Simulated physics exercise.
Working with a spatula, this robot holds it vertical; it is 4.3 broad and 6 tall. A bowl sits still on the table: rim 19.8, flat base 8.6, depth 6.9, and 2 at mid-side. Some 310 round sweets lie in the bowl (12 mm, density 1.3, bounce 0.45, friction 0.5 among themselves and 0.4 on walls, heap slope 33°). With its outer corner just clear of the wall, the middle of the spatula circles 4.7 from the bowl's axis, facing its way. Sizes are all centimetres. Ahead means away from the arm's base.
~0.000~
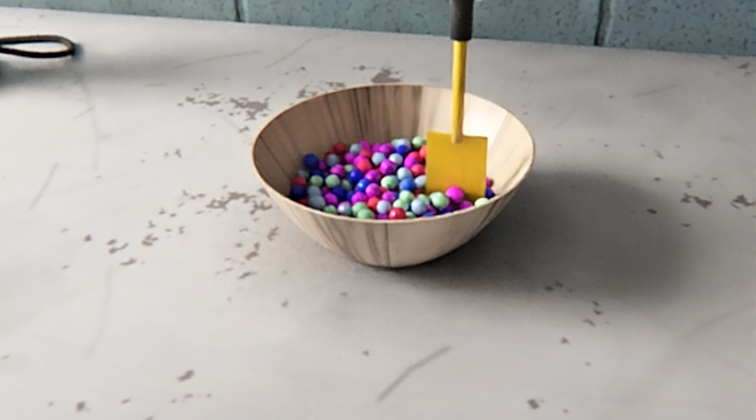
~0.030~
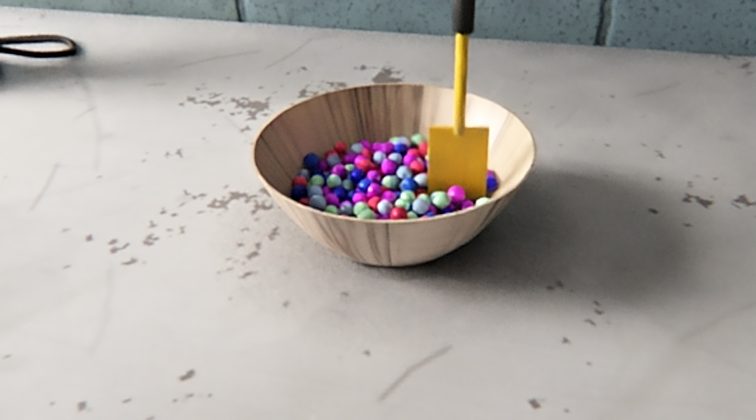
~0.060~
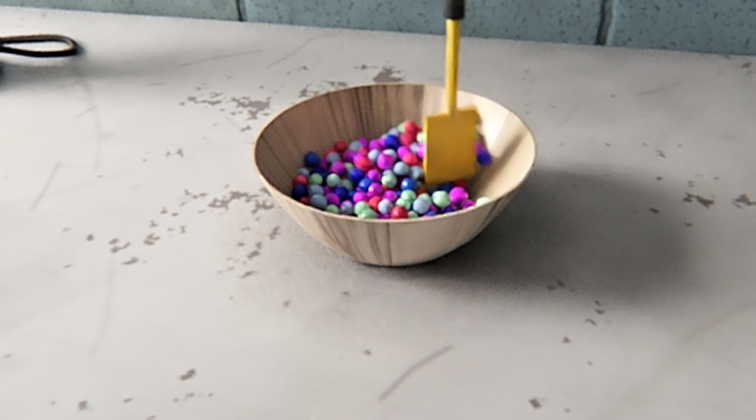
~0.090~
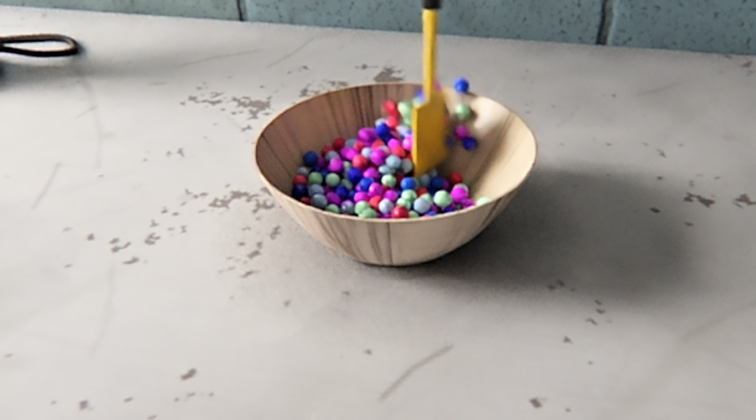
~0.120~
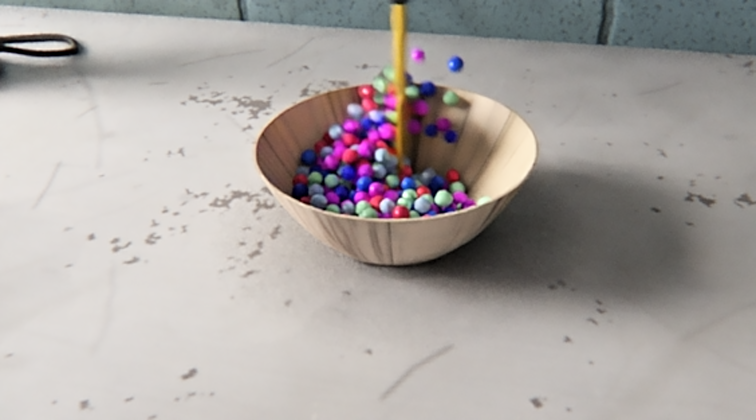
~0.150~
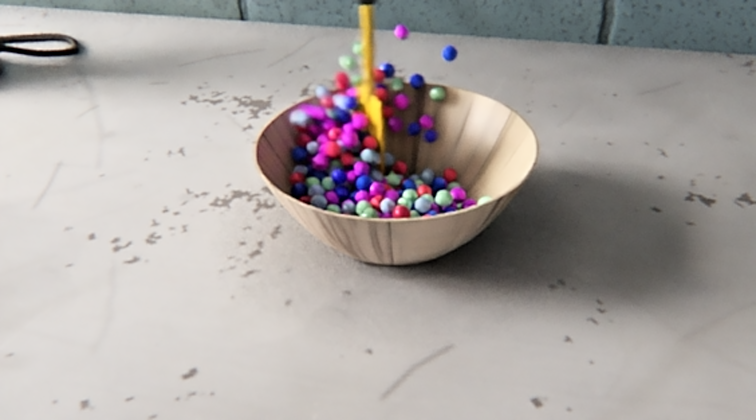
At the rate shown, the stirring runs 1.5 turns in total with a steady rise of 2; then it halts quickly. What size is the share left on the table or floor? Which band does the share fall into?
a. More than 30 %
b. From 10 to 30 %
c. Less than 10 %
Option b: From 10 to 30 %.
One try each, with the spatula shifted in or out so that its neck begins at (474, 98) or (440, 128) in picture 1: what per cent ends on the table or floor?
Roughly 5 and 15 per cent.
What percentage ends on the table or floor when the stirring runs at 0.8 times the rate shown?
It would come to around 10 percent.
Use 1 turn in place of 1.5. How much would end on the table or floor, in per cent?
It would be around 15 percent.
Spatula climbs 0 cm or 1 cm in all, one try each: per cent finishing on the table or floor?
About 40 per cent on the first try and 30 per cent on the second.
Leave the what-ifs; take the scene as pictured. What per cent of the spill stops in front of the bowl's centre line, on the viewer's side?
70 %, approximately.
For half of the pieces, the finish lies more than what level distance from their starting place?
Level distance: About 6 cm.
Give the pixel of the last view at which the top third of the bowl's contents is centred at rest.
Near (396, 184).
After 0.31 s, 284° round, highest piece 15 above the table; 275 in the bowl, 9 on the table or floor, 29 in flight or on the tool.
After 0.47 s, 82° round, highest piece 10 above the table; 253 in the bowl, 50 on the table or floor, 10 in flight or on the tool.
After 0.76 s, 180° round, highest piece 5 above the table; 250 in the bowl, 63 on the table or floor.
After 1.46 s, 180° round, highest piece 5 above the table; 250 in the bowl, 63 on the table or floor.
At rest, 250 in the bowl, 63 on the table or floor. That is 20 % on the table or floor.
